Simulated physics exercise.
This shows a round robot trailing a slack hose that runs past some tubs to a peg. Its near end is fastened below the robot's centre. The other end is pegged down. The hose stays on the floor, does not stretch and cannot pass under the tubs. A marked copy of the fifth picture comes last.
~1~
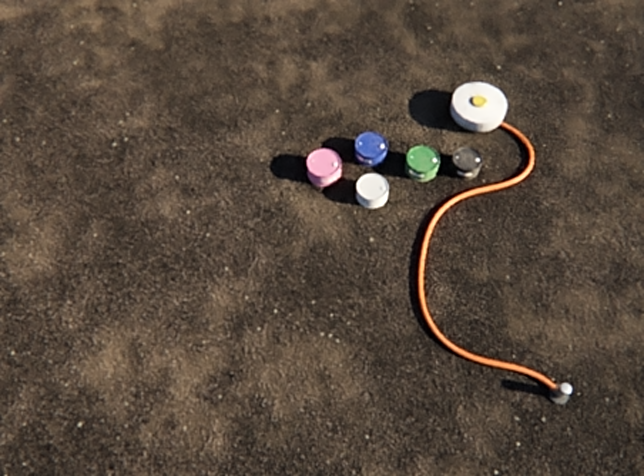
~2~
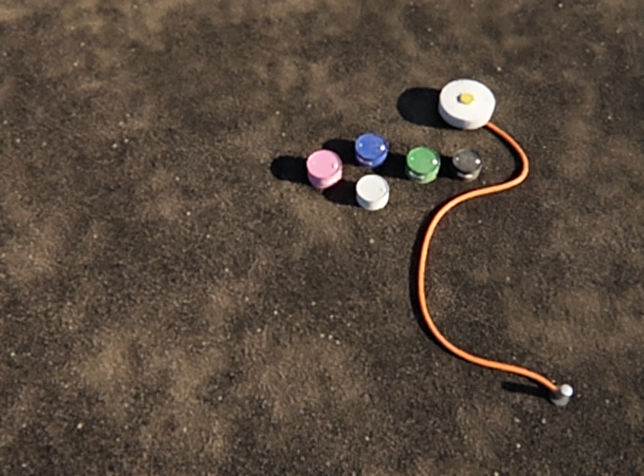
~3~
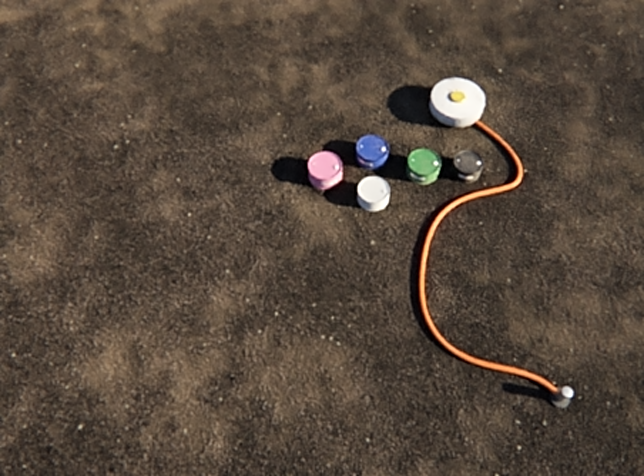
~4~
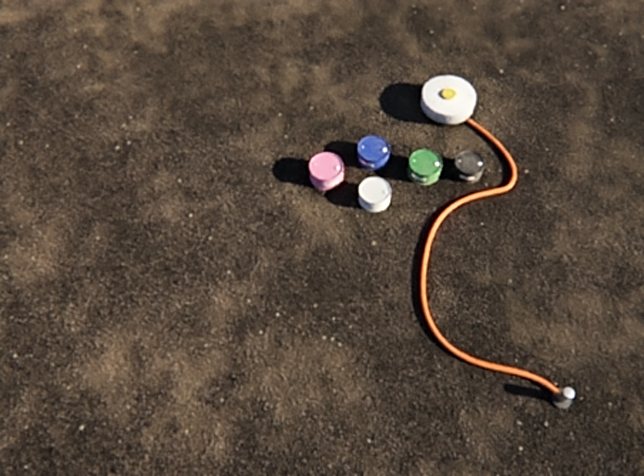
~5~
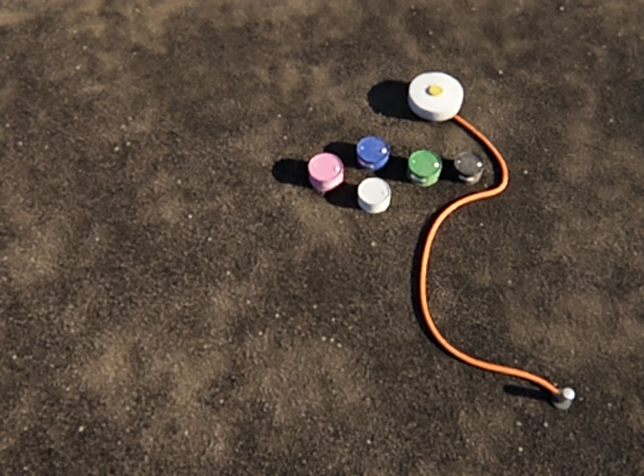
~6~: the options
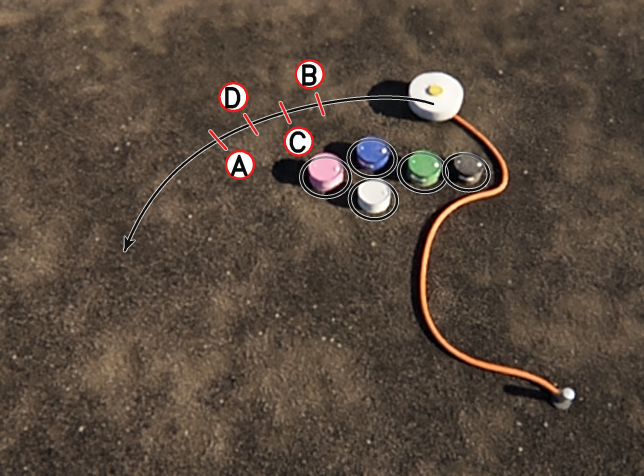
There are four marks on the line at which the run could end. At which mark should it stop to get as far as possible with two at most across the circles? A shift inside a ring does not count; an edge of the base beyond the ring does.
No farther than D.
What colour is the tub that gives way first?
The black tub.
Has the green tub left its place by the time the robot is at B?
No.
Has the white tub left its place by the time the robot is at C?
No.
On the marked copy, A at (218, 140); B at (320, 104); C at (285, 112); D at (251, 124); the route from (433, 104) via (251, 124) to (125, 251).
Taking D. A third of the way, robot (369, 92).
Two thirds of the way, robot (303, 101).
When it is over, robot (250, 118); green tub (421, 170); black tub (440, 192); one over the rings.
As for the rest, A has three over the rings; B is within the limit but short; C is within the limit but short.
